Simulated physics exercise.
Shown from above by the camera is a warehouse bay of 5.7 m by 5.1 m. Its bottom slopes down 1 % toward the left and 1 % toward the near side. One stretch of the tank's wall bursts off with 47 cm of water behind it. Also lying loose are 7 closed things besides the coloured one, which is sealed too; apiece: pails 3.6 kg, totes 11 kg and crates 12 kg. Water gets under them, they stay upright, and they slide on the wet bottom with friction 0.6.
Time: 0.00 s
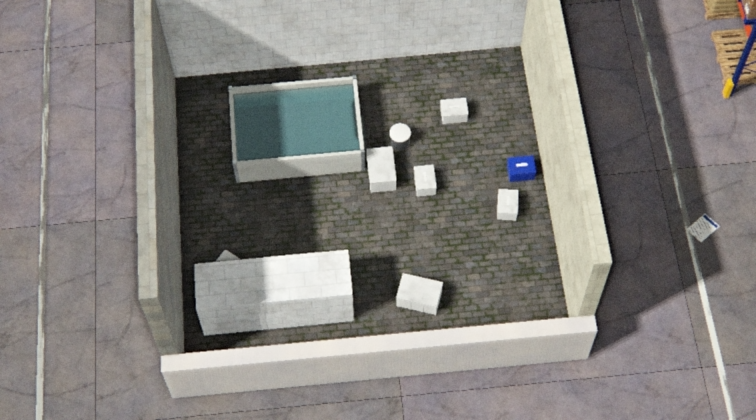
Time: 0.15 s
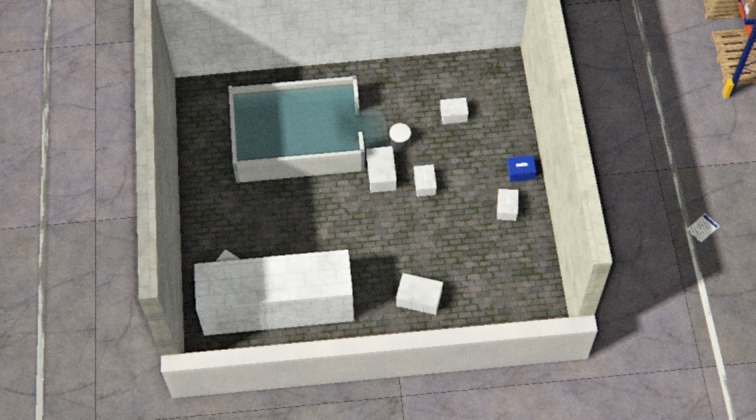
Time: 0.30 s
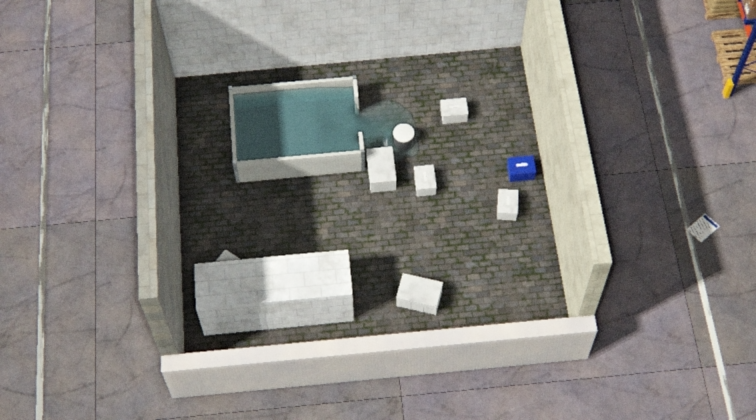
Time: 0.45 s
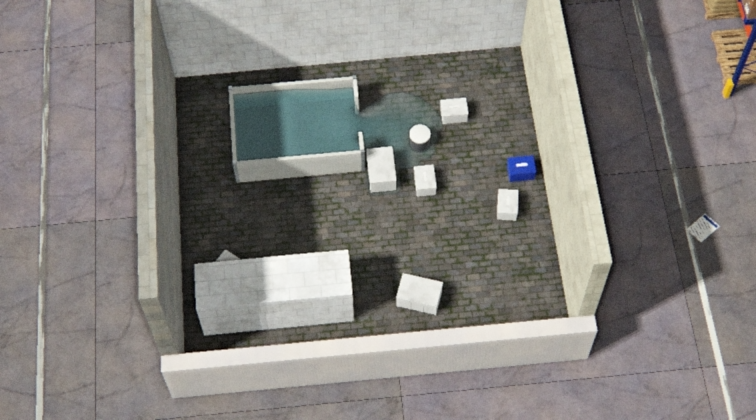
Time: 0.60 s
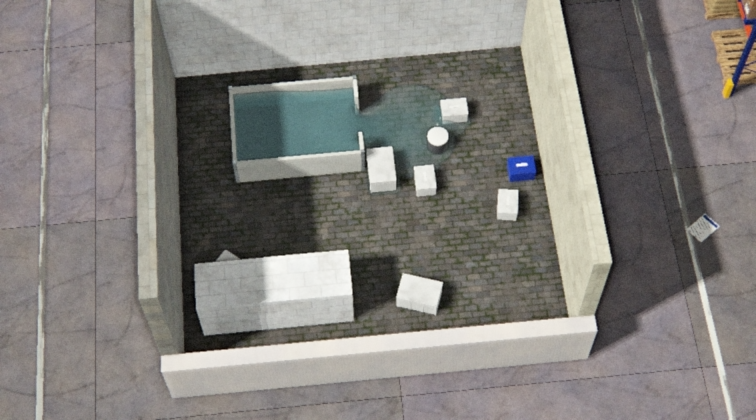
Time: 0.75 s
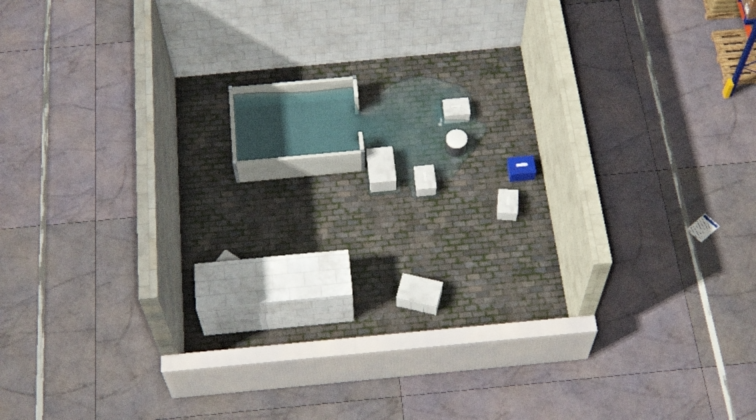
At first, a walled bay seen from above holds a tank of still water, scattered white boxes, a round white object and a blue box. Then the tank's right side opens and water spreads rightward across the floor, carrying the round object right while the boxes stay put.
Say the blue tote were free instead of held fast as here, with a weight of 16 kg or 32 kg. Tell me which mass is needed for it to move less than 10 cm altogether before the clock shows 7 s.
The winner is the heavier variant.
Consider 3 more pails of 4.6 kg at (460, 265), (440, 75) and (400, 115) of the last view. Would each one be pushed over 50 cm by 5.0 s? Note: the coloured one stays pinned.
In the order asked: Stays inside the line, crosses the line, crosses the line.
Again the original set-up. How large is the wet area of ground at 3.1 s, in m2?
About 13 m2.
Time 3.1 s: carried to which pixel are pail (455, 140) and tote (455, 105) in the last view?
About (525, 141) for the first and (509, 112) for the second.
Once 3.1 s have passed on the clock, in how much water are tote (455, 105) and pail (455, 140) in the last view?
First about 15 cm, second about 17 cm.
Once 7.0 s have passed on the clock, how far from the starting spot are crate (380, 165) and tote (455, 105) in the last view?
Answer, in order asked: 0 cm, 100 cm.
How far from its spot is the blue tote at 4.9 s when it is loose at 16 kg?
Shift: Roughly 100 cm.
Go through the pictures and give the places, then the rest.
In the first frame, the blue tote at (522, 165), on the bottom; 2.5 m2 under water; 0 of 8 have shifted.
In the second frame, the blue tote at (522, 165) rests on the ground; 2.8 m2 under water; 0 of 8 have shifted.
In the third frame, the blue tote at (522, 165) rests on the ground; water covers 3.2 m2; 1 of 8 have shifted.
In the fourth frame, the blue tote at (522, 165) rests on the ground; 3.7 m2 under water; 1 of 8 have shifted.
In the fifth frame, the blue tote at (522, 165) rests on the ground; water covers 4.3 m2; 1 of 8 have shifted.
In the sixth frame, the blue tote at (522, 165) rests on the ground; 4.9 m2 under water; 1 of 8 have shifted.
After 1.4 s the blue tote would be 0 cm from its start with 16 kg and 0 cm from its start with 32 kg; 4 cm of water round it then.
After 3.1 s the blue tote would be 74 cm from its start with 16 kg and 0 cm from its start with 32 kg; 13 cm of water round it then.
After 4.9 s the blue tote would be 105 cm from its start with 16 kg and 0 cm from its start with 32 kg; 10 cm of water round it then.
After 7.0 s the blue tote would be 106 cm from its start with 16 kg and 0 cm from its start with 32 kg; 7 cm of water round it then.
